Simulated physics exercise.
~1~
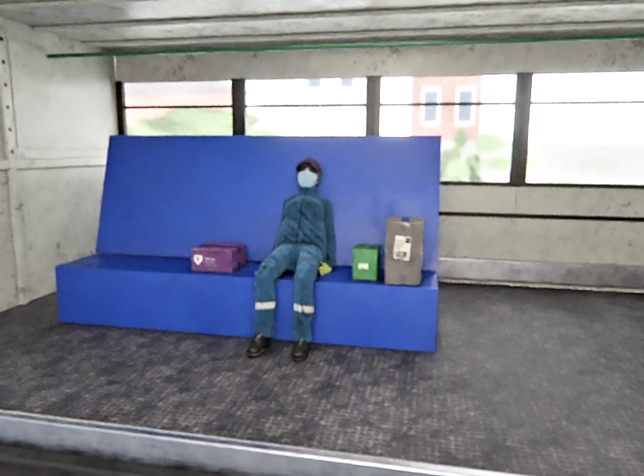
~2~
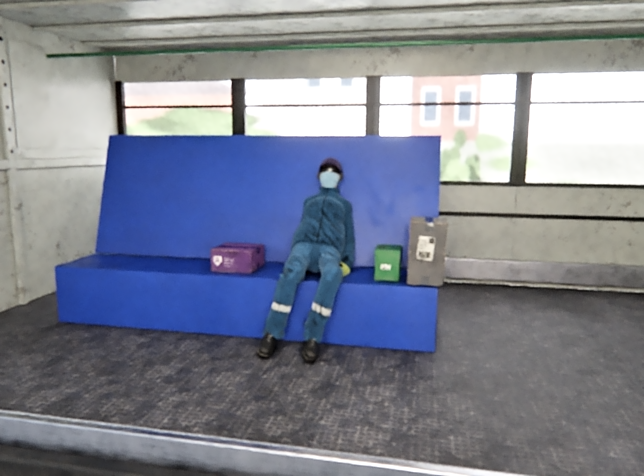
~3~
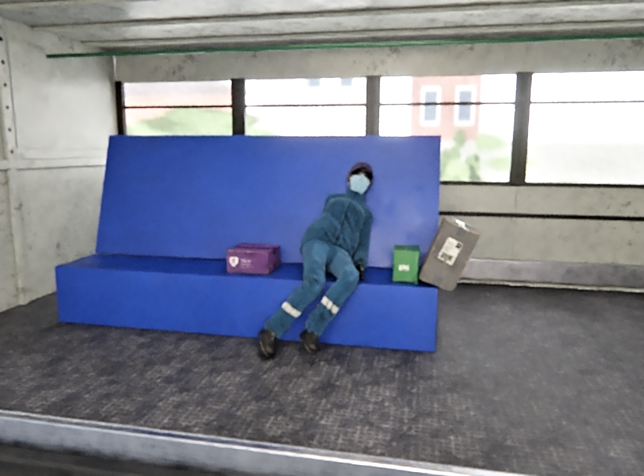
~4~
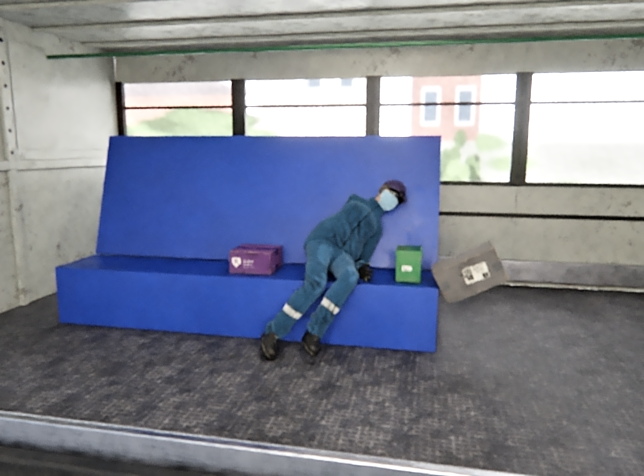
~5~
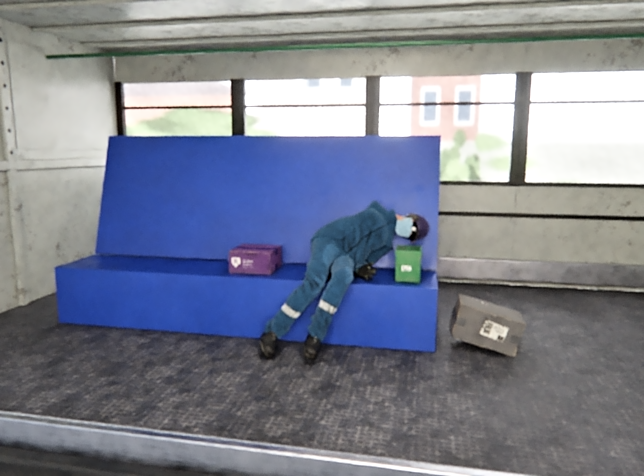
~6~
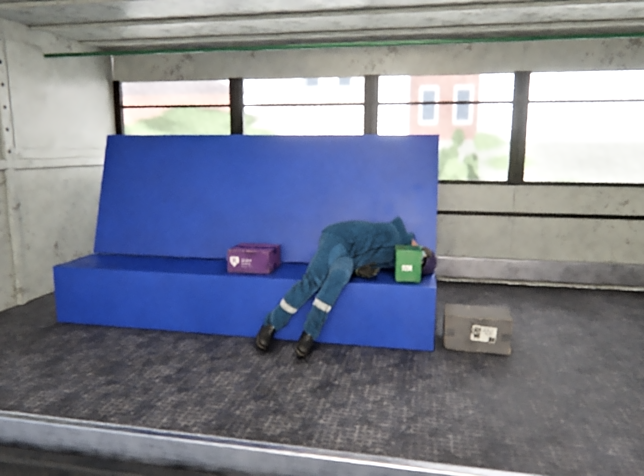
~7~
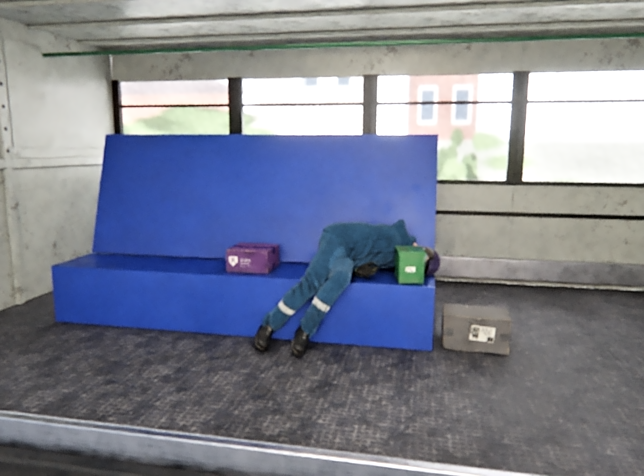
Masked figure sliding right on a blue bench and slumping sideways behind a green box as a grey case topples to the floor.
